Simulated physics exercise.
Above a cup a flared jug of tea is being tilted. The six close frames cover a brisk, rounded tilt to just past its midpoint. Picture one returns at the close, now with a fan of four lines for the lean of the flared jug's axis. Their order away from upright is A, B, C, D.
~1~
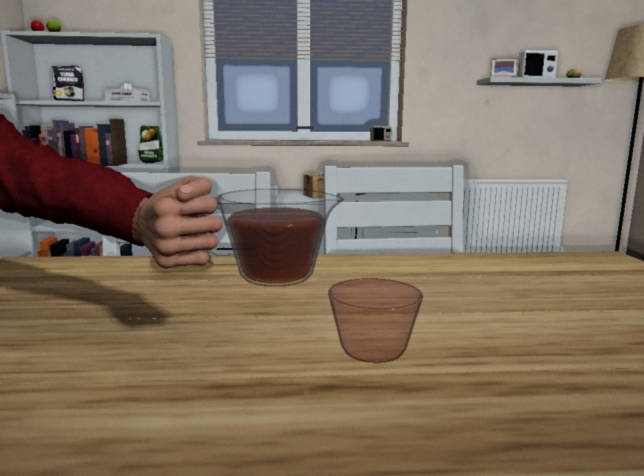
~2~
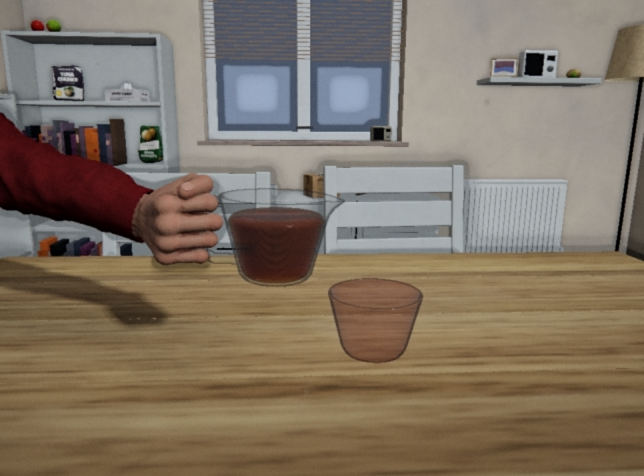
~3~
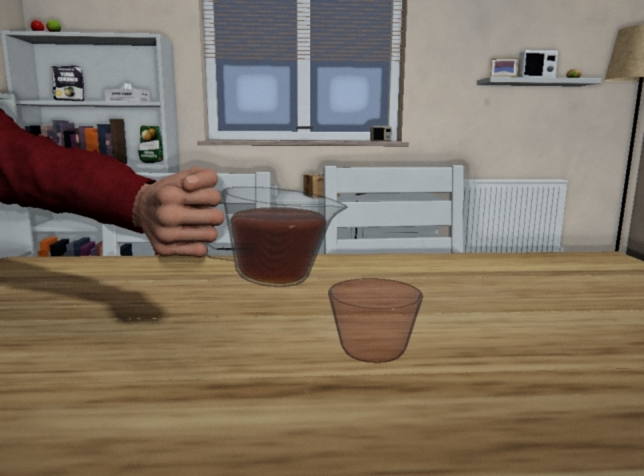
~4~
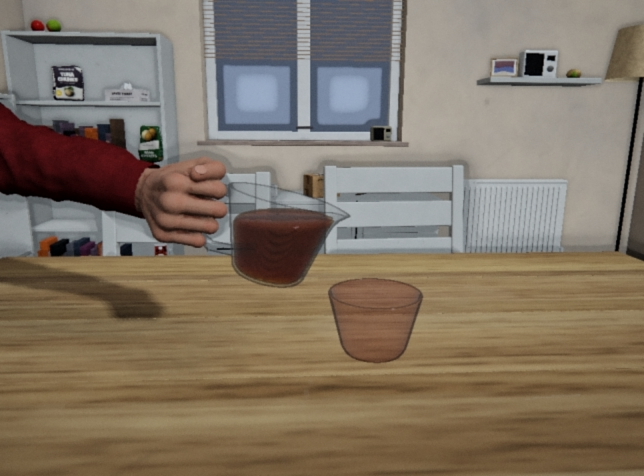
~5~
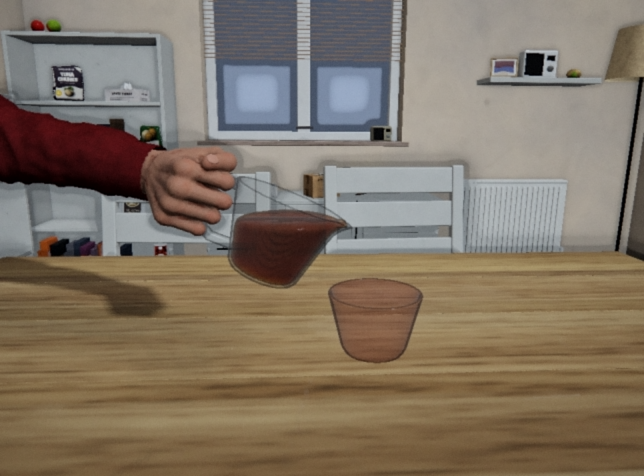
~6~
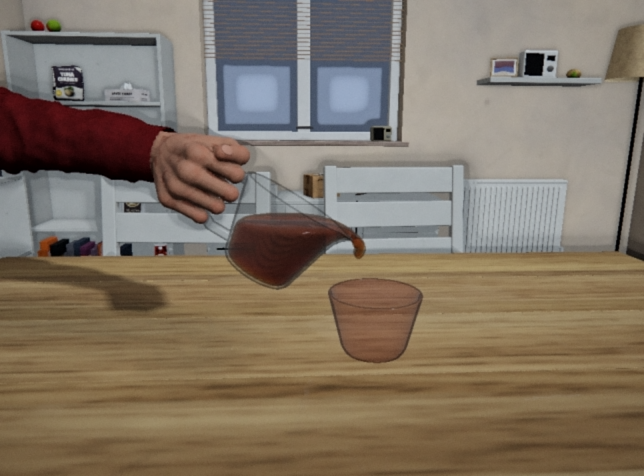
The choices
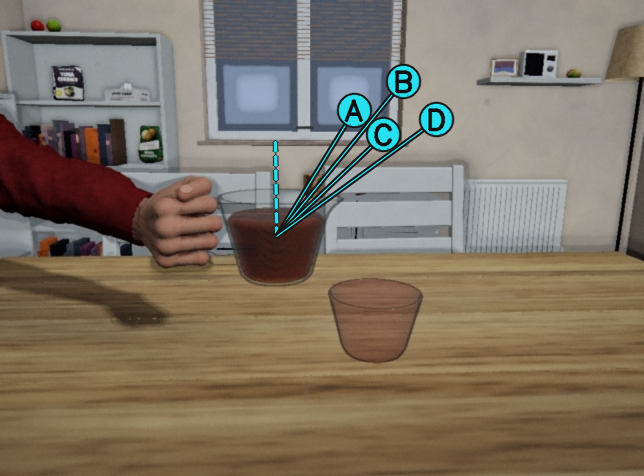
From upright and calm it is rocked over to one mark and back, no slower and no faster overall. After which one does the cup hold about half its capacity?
The answer is line C.
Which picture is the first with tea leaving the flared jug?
In picture 6.
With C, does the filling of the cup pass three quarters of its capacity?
No.
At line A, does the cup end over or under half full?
Under half.
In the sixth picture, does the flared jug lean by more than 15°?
Yes.
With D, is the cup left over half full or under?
Over half.
In cyan, A at (345, 124); B at (392, 94); C at (371, 146); D at (422, 129).
If A is chosen, the cup ends with about 18 % of what it can hold.
If B is chosen, the cup ends with about 34 % of what it can hold.
If C is chosen, the cup ends with about 51 % of what it can hold.
If D is chosen, the cup ends with about 68 % of what it can hold.
